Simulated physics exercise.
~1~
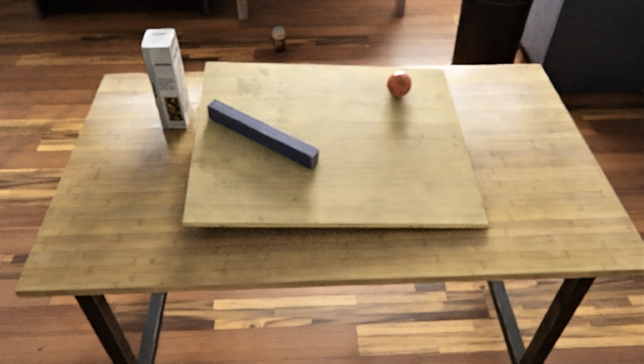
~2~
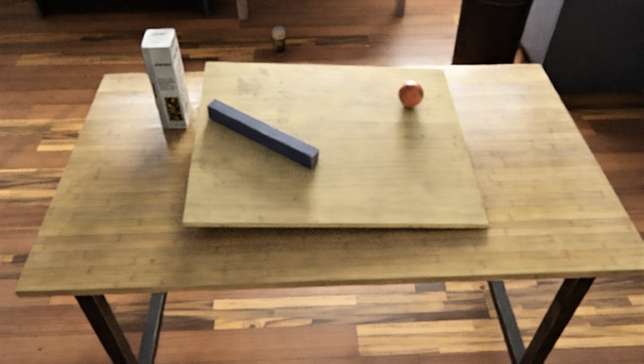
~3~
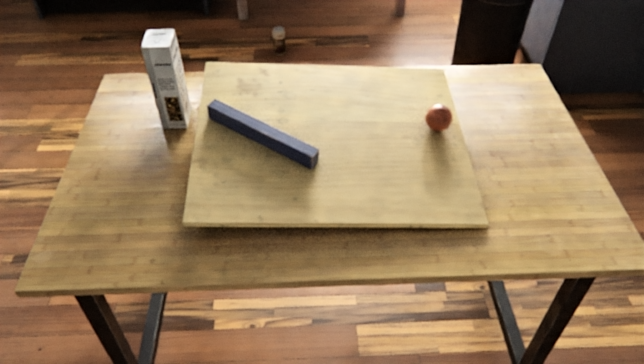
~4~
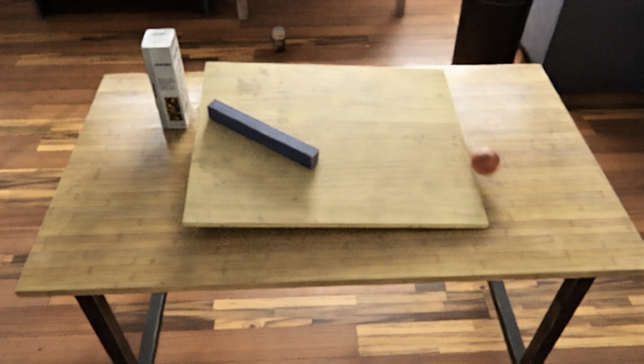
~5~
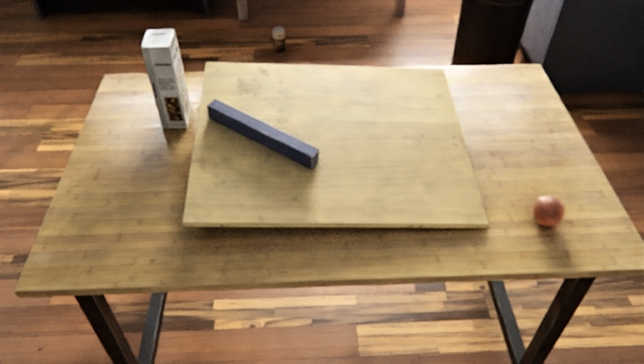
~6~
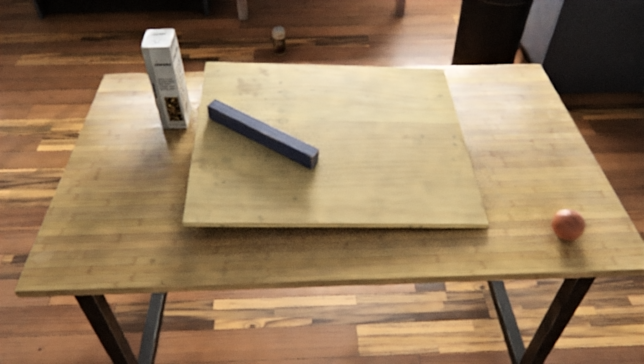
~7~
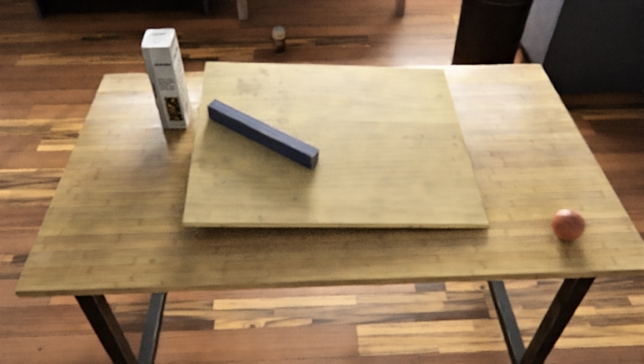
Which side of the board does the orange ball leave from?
The orange ball leaves the board over its right-hand side and ends up on the tabletop near the front right corner.
